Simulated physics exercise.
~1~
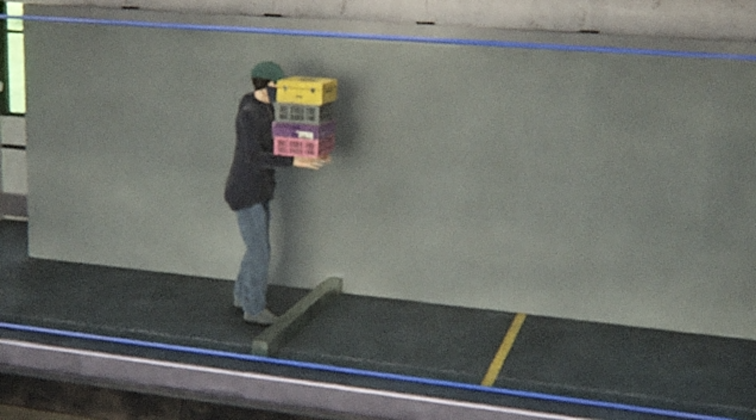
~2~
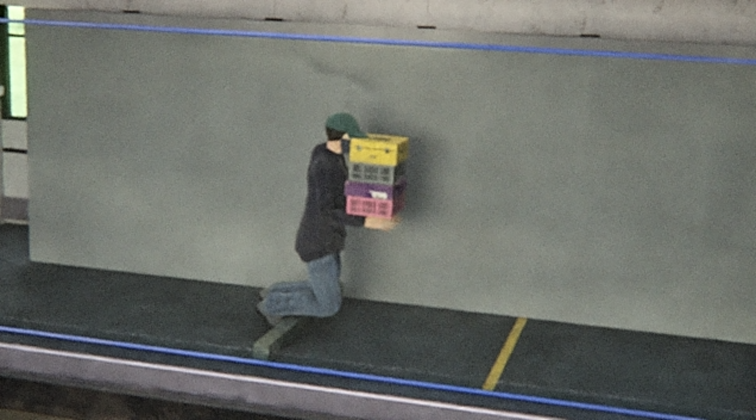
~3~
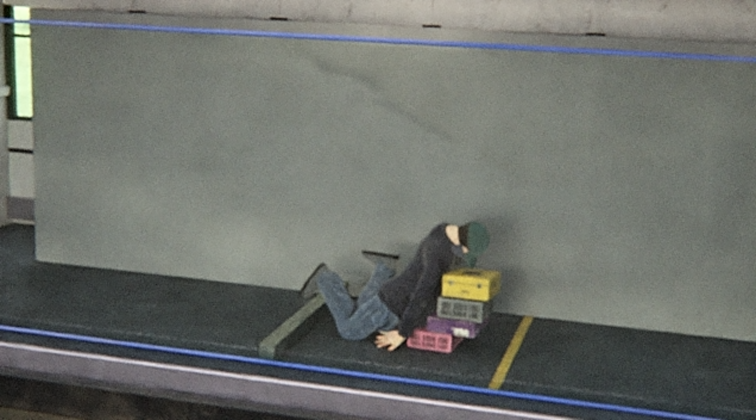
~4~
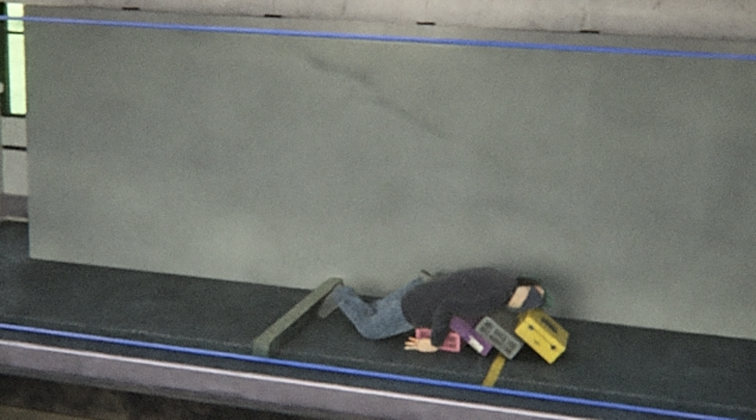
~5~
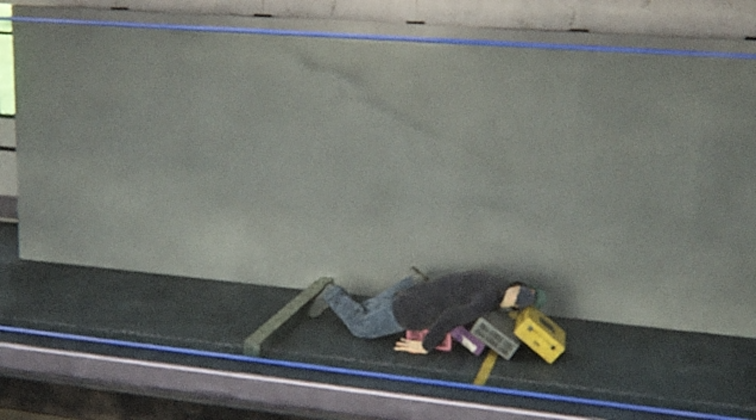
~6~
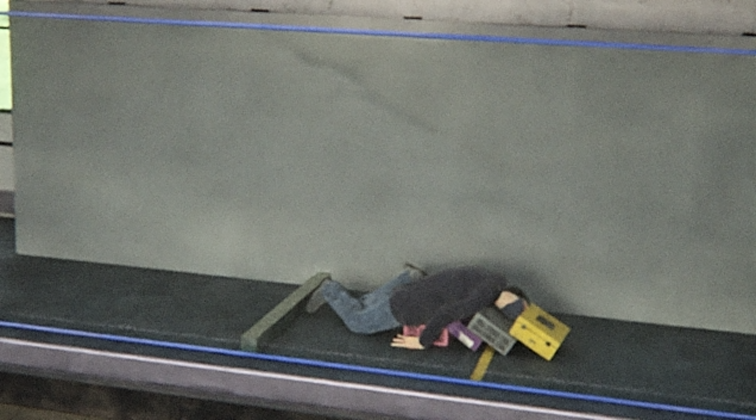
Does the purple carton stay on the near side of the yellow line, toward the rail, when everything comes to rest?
Yes, the purple carton ends up lying tilted just short of the yellow line, on the side toward the rail.
